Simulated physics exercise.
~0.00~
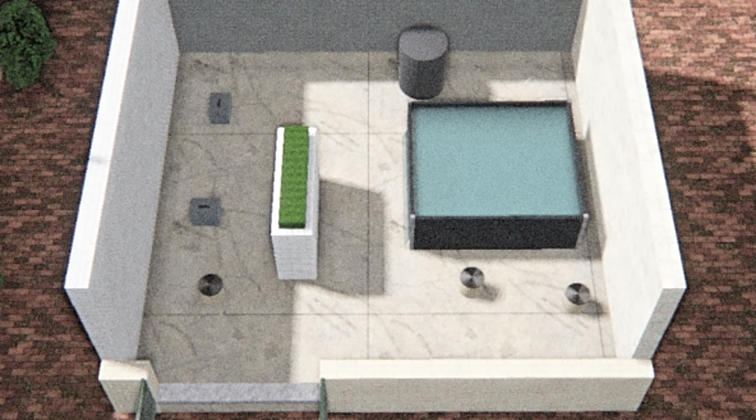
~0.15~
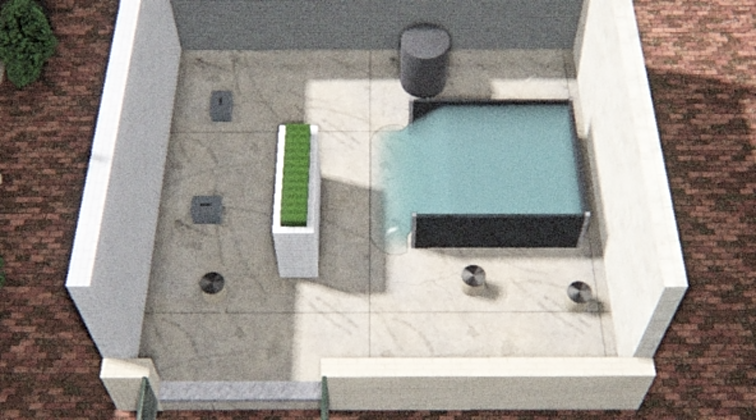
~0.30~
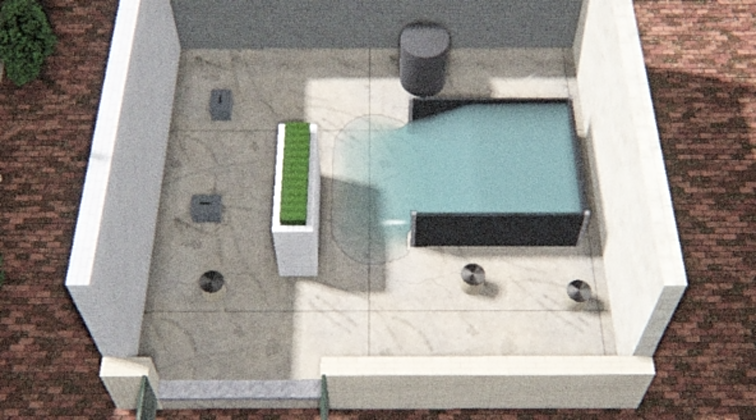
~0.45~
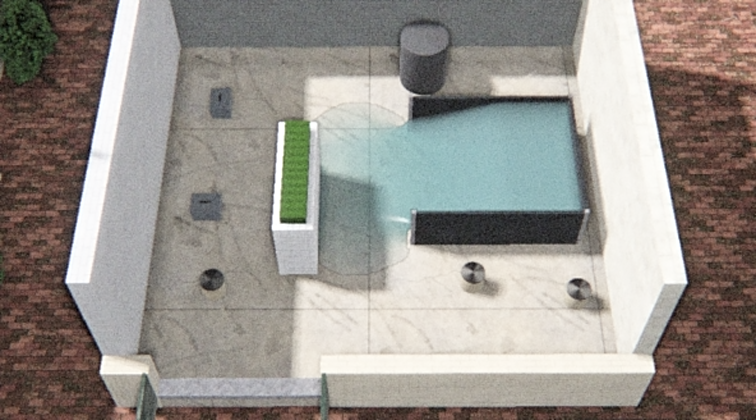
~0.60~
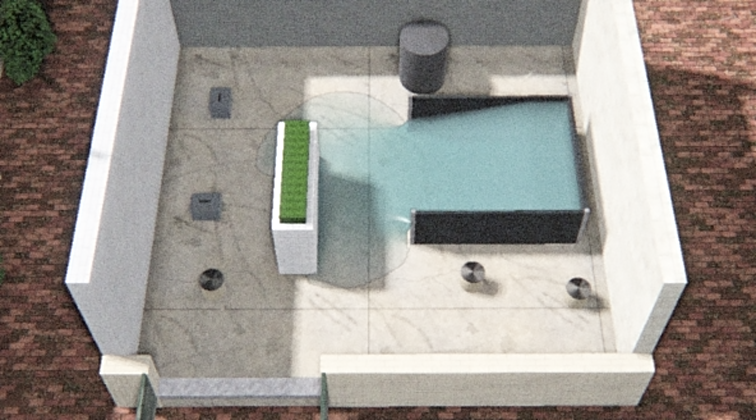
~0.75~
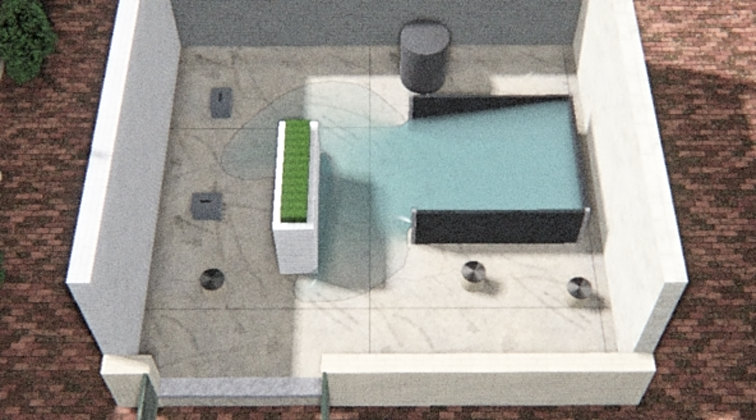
Water in a dark-walled tank on the right of a walled yard pours out through its open left side and spreads in a rounded sheet across the pale floor. It reaches the white planter with the green top, then wraps around its far end toward the left, while the small loose objects stay in place.
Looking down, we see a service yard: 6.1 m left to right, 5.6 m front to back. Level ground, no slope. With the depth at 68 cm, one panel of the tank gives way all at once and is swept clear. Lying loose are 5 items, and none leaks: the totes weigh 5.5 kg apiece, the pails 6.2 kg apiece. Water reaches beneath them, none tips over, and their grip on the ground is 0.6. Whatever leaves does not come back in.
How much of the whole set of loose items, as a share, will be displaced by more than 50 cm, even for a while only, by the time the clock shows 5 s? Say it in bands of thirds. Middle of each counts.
My guess is it is going to land in the middle band.
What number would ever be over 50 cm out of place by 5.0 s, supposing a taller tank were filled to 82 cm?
The count would be 4.
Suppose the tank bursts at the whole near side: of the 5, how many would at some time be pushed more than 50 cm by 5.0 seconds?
Then 4 of them would.
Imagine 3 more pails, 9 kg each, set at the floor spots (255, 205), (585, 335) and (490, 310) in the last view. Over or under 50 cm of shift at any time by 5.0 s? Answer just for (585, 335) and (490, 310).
Taking them in order: Above the mark and below the mark.
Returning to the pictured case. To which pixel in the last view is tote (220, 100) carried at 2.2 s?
My estimate: Around (182, 41).
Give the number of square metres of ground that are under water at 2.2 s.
The covered patch comes to about 20 m2.
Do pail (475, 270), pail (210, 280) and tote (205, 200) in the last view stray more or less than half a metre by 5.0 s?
Within the mark, within the mark, beyond the mark.
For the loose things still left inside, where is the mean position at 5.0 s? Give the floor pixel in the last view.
About (343, 261).
After 1.1 s 0 of 5 are over 50 cm from their spots; 0 afloat.
After 2.2 s 1 of 5 are over 50 cm from their spots; 1 afloat.
After 3.5 s 1 of 5 are over 50 cm from their spots; 1 afloat.
After 5.0 s 3 of 5 are over 50 cm from their spots, and 3 have been at some point; 3 afloat.
